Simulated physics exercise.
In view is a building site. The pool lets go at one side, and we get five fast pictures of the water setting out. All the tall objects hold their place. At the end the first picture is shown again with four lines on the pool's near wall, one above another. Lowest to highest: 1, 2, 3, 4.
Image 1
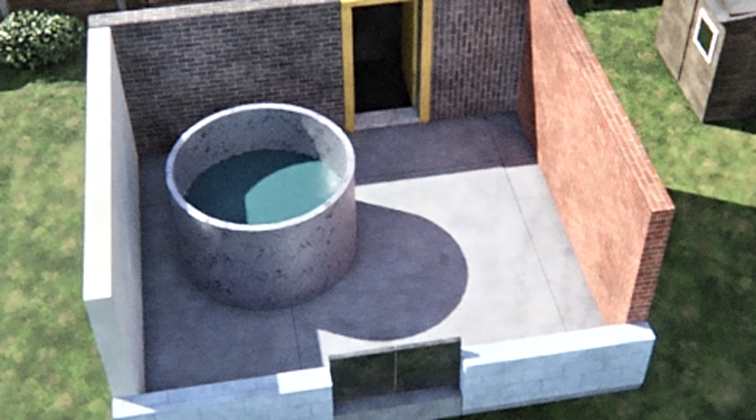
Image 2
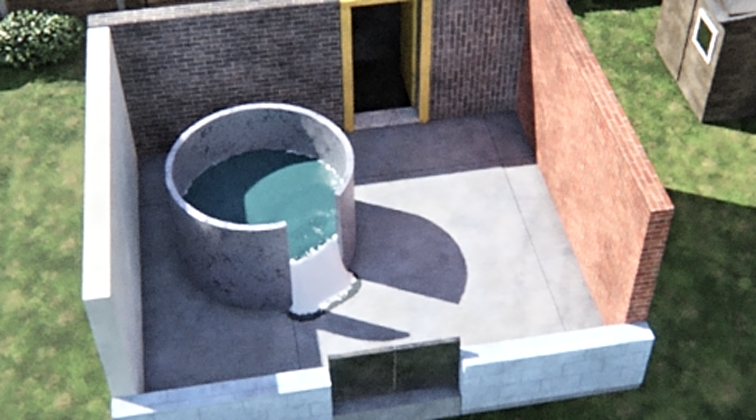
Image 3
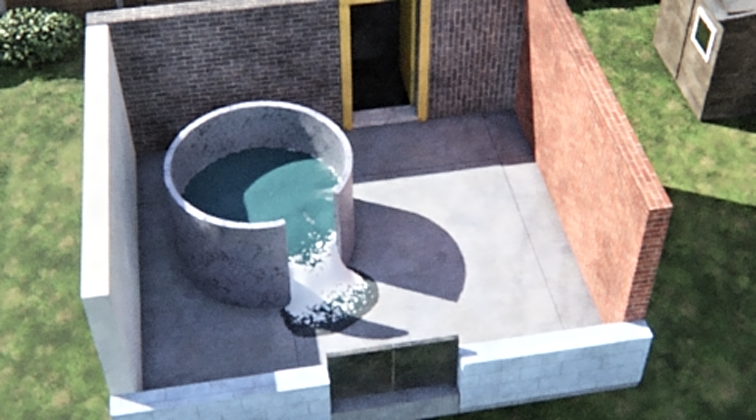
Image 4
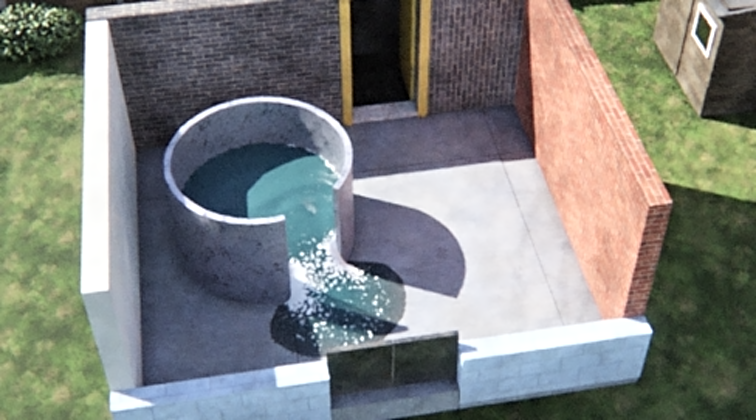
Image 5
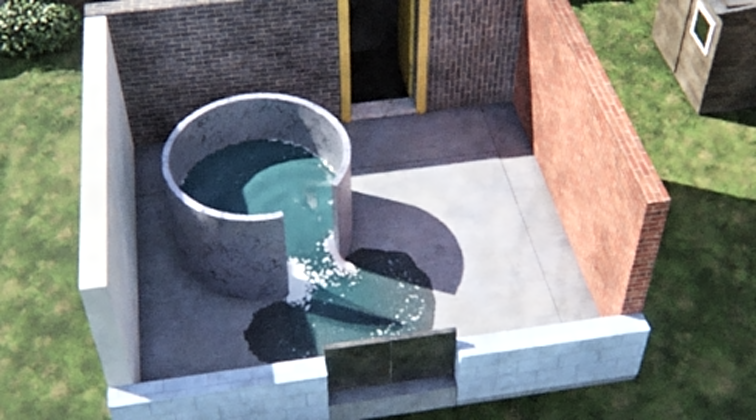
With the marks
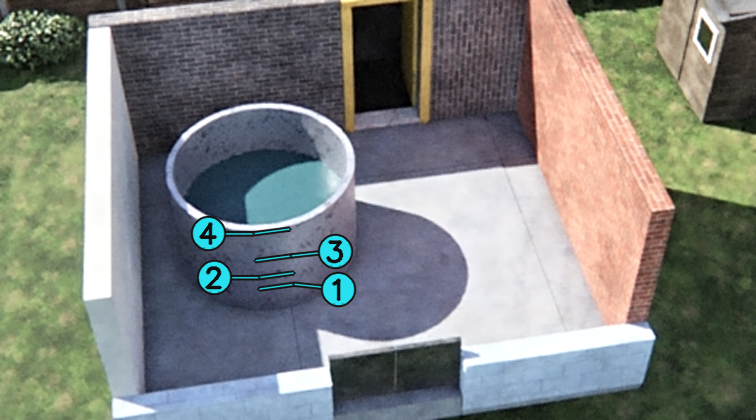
Water sat still in a round concrete pool inside a walled yard, then poured out through a gap in the pool's front and spread across the grey ground near the low front wall.
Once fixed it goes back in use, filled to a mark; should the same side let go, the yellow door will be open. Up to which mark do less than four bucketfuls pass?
Use mark 2.
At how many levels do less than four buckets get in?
Two of them.
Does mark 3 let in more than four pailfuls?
Yes, it does.
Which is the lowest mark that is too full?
The answer is 3.
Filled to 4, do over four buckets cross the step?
Yes.
In cyan, 1 at (277, 286); 2 at (275, 275); 3 at (273, 258); 4 at (271, 231); from the bottom up 1, 2, 3, 4.
With 1, nothing gets over.
With 2, a bucket or two gets in.
With 3, about 10 bucketfuls get in.
With 4, dozens of bucketfuls pour in.
